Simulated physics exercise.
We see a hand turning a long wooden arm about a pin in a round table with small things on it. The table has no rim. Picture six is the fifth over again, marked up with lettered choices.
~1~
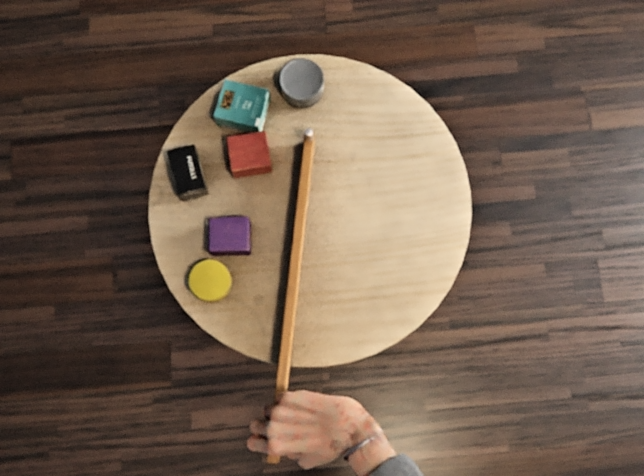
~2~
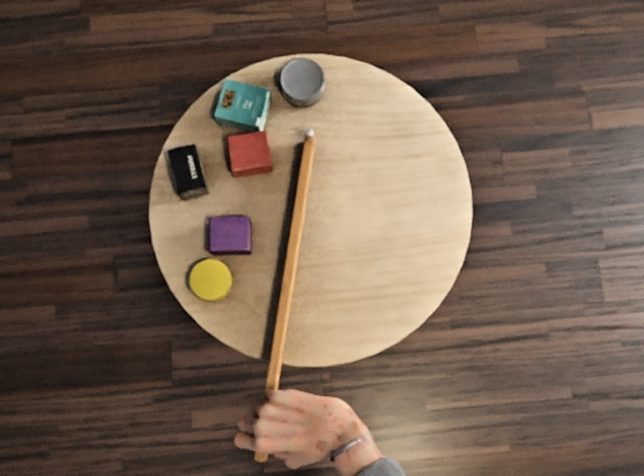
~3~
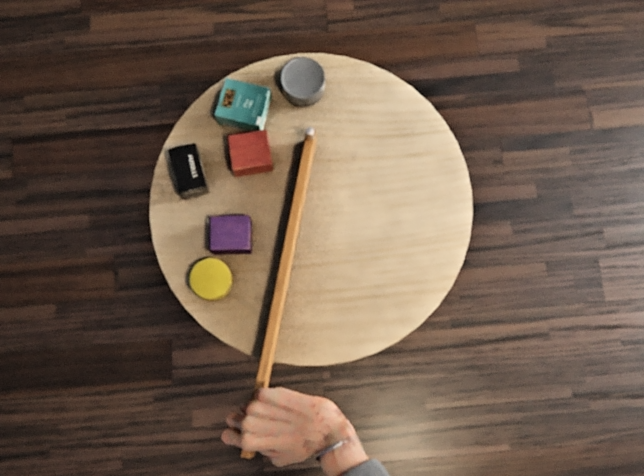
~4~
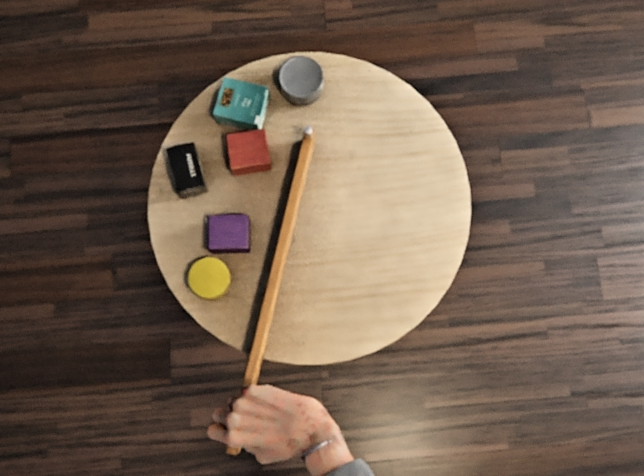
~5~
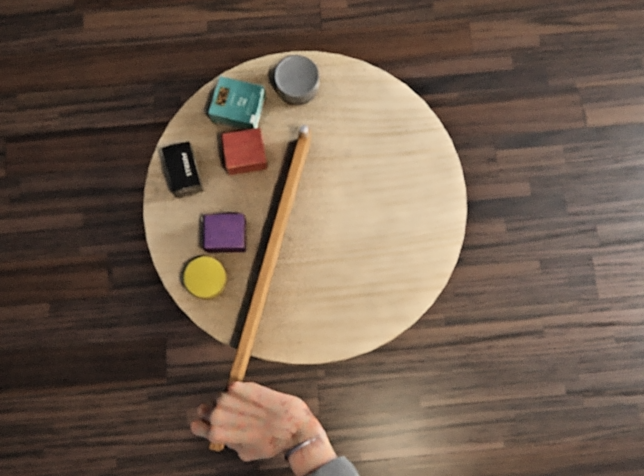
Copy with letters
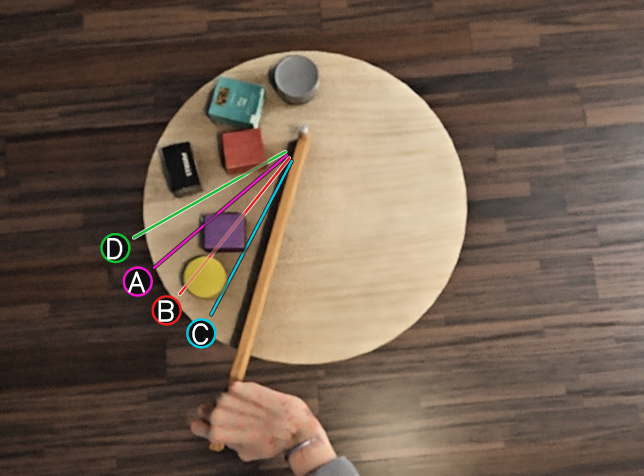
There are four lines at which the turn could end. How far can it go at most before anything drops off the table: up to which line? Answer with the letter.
Line A.
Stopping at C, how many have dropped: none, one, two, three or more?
By then, none.
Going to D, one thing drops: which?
It is the yellow pot.
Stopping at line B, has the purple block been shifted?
Yes.
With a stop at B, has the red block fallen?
No.
On the copy, A at (221, 210); B at (236, 225); C at (252, 236); D at (210, 194).
On A. First, arm (252, 230); yellow pot (202, 277); purple block (221, 231).
Then, arm (231, 216); yellow pot (170, 256); purple block (200, 212).
Finally, arm (221, 206); yellow pot (152, 241); black box (178, 162); nothing has fallen.
By contrast, B is safe but short; C is safe but short; D drops the yellow pot.
